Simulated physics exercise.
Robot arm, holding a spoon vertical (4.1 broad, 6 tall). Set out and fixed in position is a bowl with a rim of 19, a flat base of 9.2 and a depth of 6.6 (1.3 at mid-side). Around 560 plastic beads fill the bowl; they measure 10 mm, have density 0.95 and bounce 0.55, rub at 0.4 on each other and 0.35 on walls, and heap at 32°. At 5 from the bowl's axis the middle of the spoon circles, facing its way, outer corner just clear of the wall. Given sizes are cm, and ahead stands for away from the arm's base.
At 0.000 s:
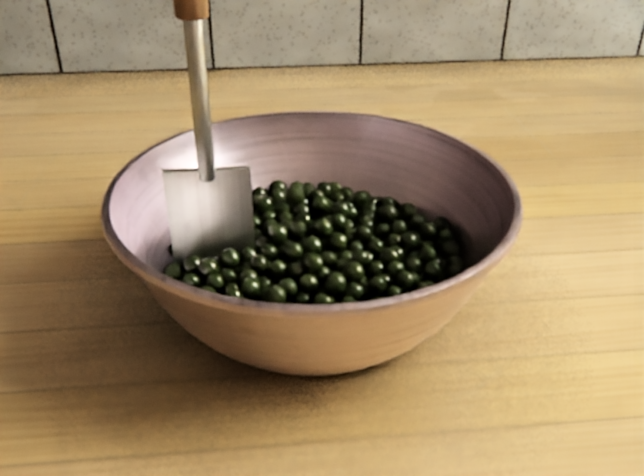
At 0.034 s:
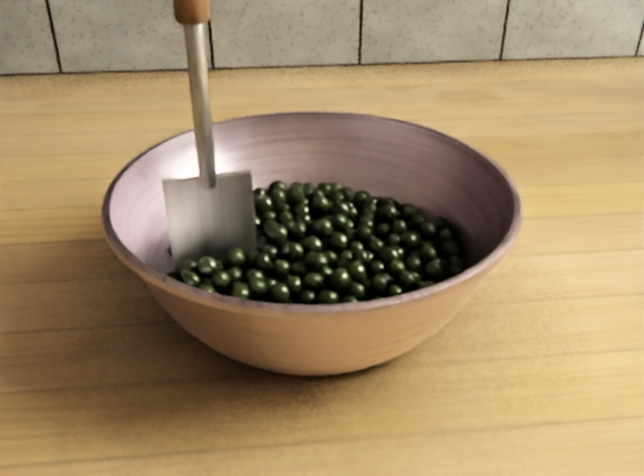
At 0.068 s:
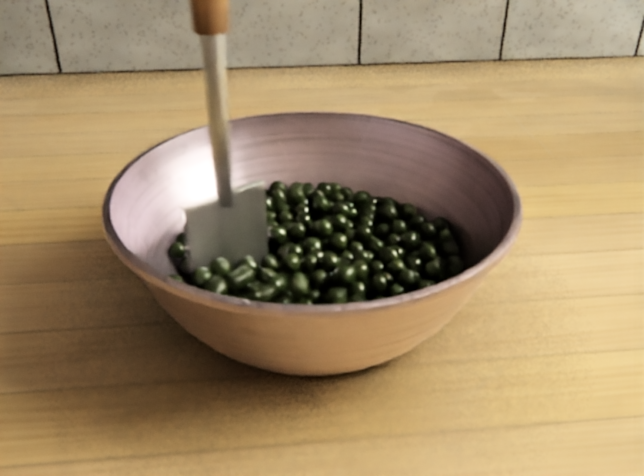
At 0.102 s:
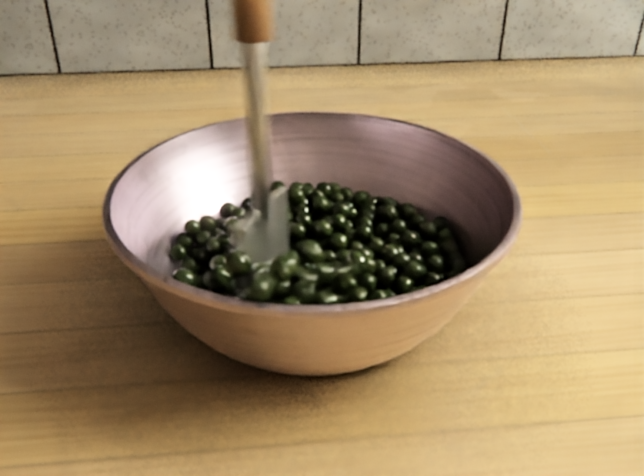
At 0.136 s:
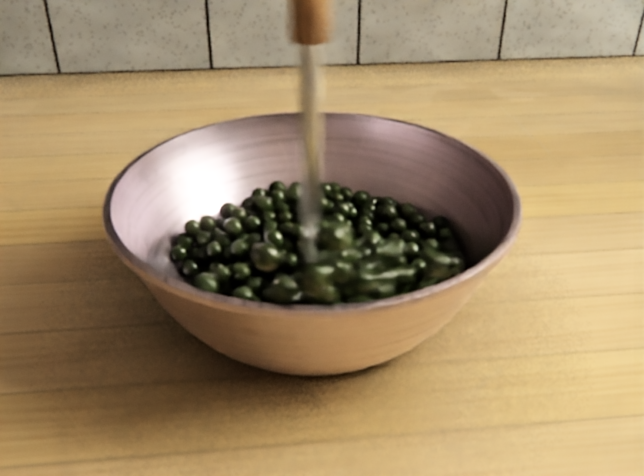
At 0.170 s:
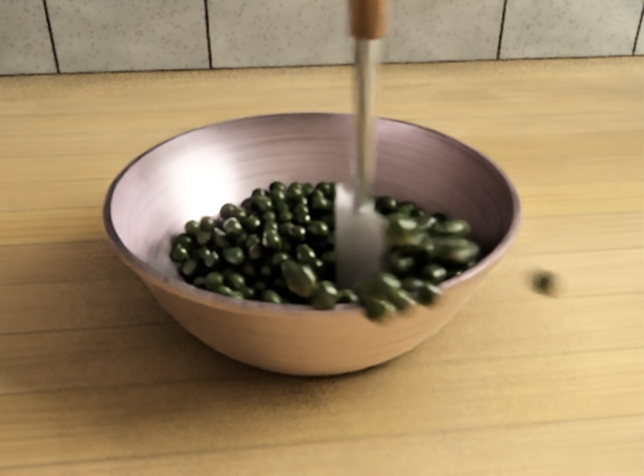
To begin with, a flat metal spatula with a wooden handle stands upright at the left of a bowl of glossy dark green beads on a wooden surface. It then sweeps rightward through them, turning edge-on and pushing beads toward the right side, where one flies out past the rim.
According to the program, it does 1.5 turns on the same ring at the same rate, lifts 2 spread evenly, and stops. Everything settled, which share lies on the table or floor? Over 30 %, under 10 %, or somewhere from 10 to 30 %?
Somewhere from 10 to 30 %.
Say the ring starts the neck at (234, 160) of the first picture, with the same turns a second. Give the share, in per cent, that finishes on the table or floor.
About 5 %.
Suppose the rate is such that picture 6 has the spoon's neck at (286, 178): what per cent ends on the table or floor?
Around 5 in a hundred.
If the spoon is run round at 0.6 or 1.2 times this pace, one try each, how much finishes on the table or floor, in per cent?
I'd expect about 0 per cent, then about 20 per cent.
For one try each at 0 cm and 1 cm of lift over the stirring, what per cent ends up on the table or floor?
About 30 and 20 per cent.
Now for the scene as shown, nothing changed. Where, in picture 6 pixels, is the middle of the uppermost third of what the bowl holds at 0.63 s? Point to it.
About (314, 271).
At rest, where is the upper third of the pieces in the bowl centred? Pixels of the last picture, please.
In the final view it lies around (323, 254).
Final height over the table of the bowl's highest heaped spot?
The peak stands near 5.0 centimetres up.
By 0.40 s, 275° round, highest piece 10 above the table; 509 in the bowl, 31 on the table or floor, 21 in flight or on the tool.
By 0.63 s, 82° round, highest piece 8 above the table; 484 in the bowl, 74 on the table or floor, 3 in flight or on the tool.
By 0.95 s, 180° round, highest piece 5 above the table; 480 in the bowl, 81 on the table or floor.
By 1.65 s, 180° round, highest piece 5 above the table; 480 in the bowl, 81 on the table or floor.
Final count, 480 in the bowl, 81 on the table or floor. That is 14 % on the table or floor.
